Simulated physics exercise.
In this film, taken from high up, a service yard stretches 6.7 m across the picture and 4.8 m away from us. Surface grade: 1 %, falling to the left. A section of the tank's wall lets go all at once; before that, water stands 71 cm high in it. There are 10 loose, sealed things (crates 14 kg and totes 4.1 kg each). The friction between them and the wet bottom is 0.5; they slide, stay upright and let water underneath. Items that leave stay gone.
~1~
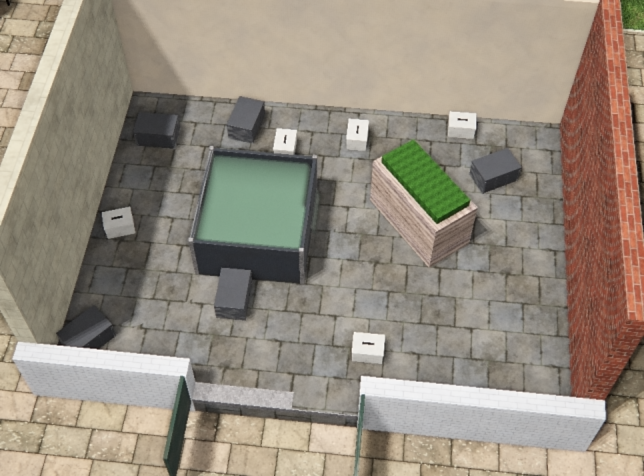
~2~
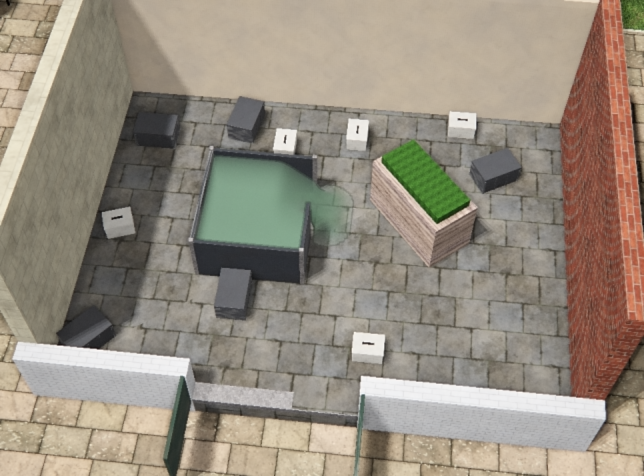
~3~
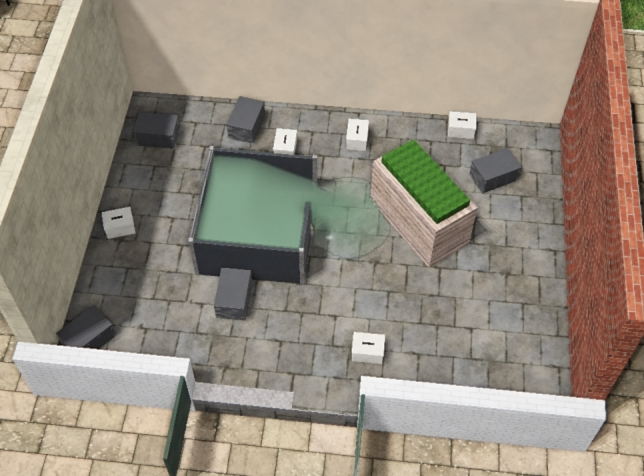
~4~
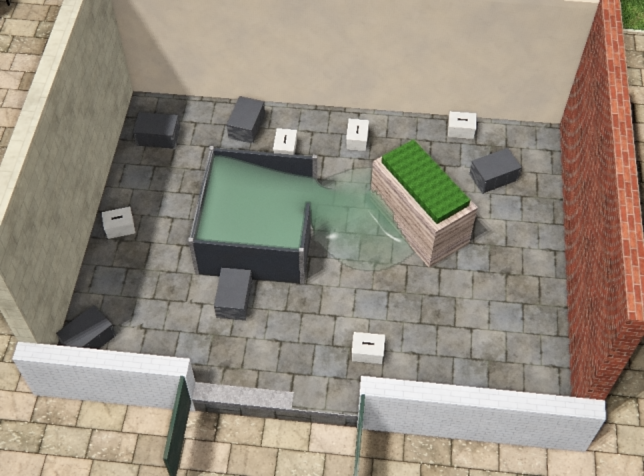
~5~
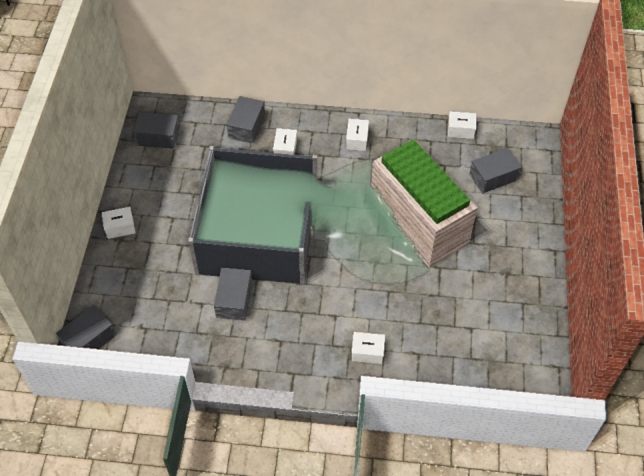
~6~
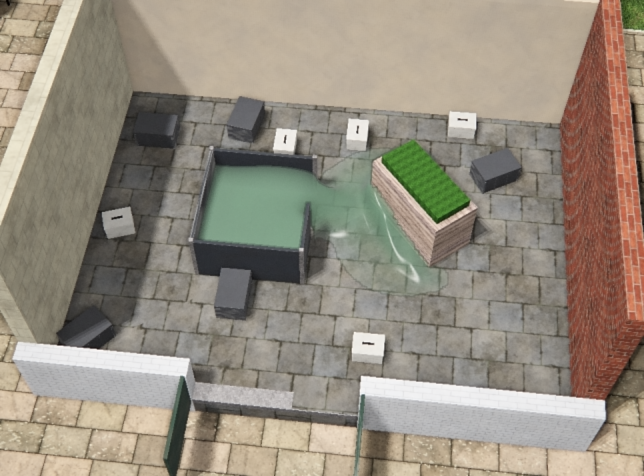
A dark tank in a paved yard opens on its right, and green water spreads around a brick planter.
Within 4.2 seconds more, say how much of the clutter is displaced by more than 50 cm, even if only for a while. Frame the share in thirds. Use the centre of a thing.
It is a low share, below a third.
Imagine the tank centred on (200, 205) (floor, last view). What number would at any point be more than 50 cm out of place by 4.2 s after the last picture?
So the tally would be 5.
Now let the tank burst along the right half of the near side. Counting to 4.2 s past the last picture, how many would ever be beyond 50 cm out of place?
The answer then is 2.
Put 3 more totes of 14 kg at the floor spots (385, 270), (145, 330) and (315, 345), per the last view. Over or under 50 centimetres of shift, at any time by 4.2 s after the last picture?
Above, below, below.
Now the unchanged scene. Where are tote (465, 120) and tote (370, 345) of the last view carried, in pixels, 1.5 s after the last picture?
Roughly (555, 150), then roughly (357, 378).
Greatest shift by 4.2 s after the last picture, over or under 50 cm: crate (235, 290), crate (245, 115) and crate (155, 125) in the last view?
Within the mark, within the mark, within the mark.
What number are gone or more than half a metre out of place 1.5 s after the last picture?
I get 2.
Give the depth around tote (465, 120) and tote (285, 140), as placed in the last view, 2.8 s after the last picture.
Roughly 3 and 2 cm.
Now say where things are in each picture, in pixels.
In the first picture, a crate at (156, 124), on the bottom; a crate at (246, 113), on the bottom; water covers 2.1 m2; 0 of 10 have shifted.
In the second picture, a crate at (156, 124) rests on the ground; a crate at (246, 113), on the bottom; 2.6 m2 under water; 0 of 10 have shifted.
In the third picture, a crate at (156, 124) rests on the ground; a crate at (246, 113), on the bottom; water covers 3.3 m2; 0 of 10 have shifted.
In the fourth picture, a crate at (156, 124) rests on the ground; a crate at (246, 113) rests on the ground; water covers 3.8 m2; 0 of 10 have shifted.
In the fifth picture, a crate at (156, 124), on the bottom; a crate at (246, 113) rests on the ground; water covers 4.3 m2; 0 of 10 have shifted.
In the sixth picture, a crate at (156, 124), on the bottom; a crate at (246, 113), on the bottom; 4.9 m2 under water; 0 of 10 have shifted.
Then, 0.4 s after the last picture 0 of 10 are over 50 cm from their spots; 0 afloat.
Then, 1.5 s after the last picture 2 of 10 are over 50 cm from their spots; 0 afloat.
Then, 2.8 s after the last picture 3 of 10 are over 50 cm from their spots; 0 afloat.
Then, 4.2 s after the last picture 3 of 10 are over 50 cm from their spots, and 3 have been at some point; 1 afloat.
